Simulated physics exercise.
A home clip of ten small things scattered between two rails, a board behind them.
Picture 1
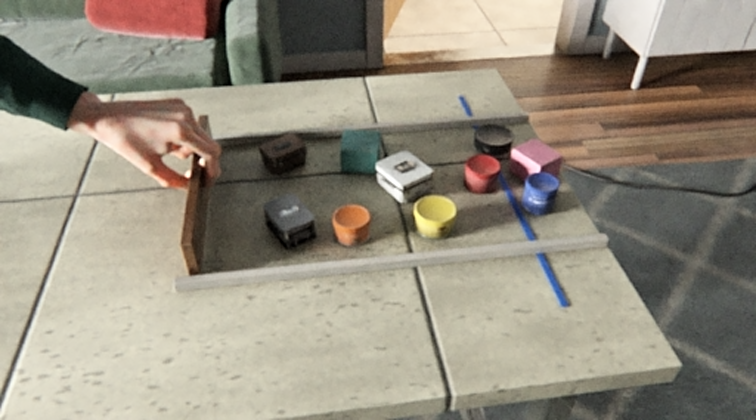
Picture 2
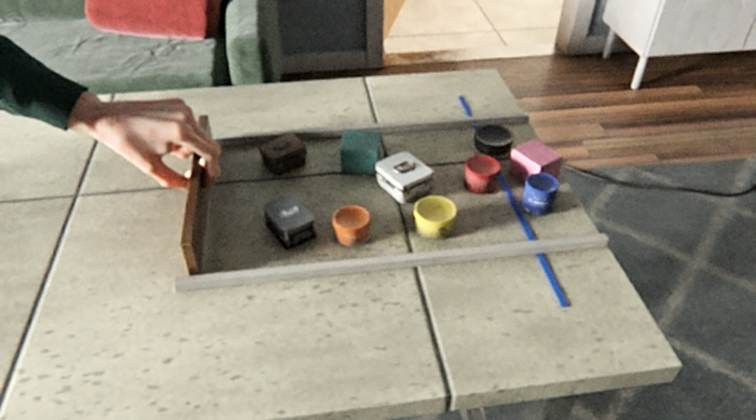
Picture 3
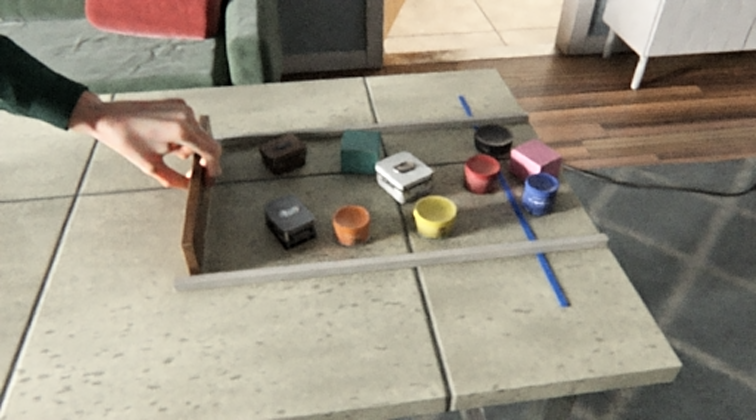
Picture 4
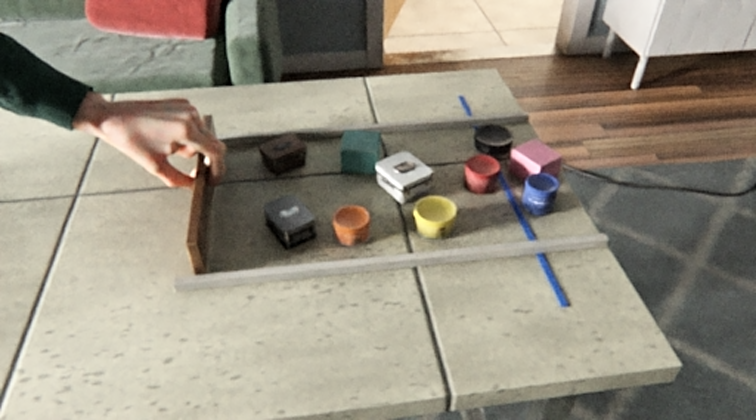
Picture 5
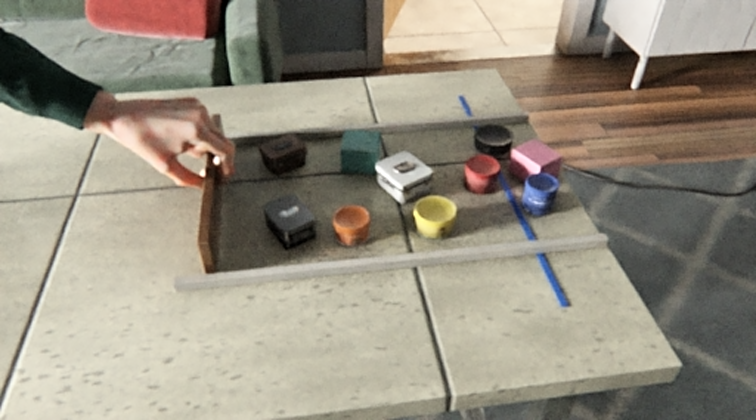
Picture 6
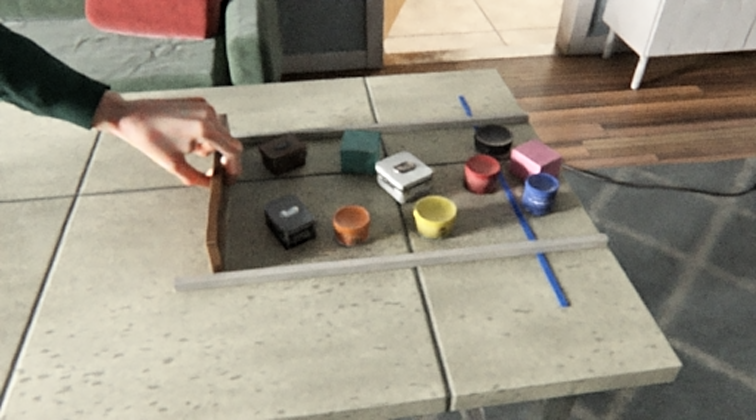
The clip opens on a hand at the left holding a wooden board upright between two rails on a tabletop, with small tubs, cases and blocks scattered to its right. The hand stays still briefly, then slides the board slightly to the right, while the scattered things stay put.
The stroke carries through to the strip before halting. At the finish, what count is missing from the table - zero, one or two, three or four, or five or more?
Missing: Three or four.
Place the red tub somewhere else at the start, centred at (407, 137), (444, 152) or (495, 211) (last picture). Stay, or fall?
In order, it holds its place; goes down; goes down.
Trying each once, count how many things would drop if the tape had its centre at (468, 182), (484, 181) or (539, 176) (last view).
Tallies in the order asked: 0, 1, 7.
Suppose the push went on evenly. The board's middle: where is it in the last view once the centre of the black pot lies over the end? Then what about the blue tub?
The middle sits near (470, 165) for the first and near (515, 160) for the other.
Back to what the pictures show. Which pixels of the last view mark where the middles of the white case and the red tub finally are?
The first sits around (523, 172), while the other sits around (556, 167).
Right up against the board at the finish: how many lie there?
It touches 3.
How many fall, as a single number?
Count: 3.
Soon after, none off yet; pink block at rest near (535, 164); blue tub at rest near (540, 194); black pot at rest near (493, 141).
In the end, the number that fall off is three or four; gone, yellow tin, black pot and pink block.
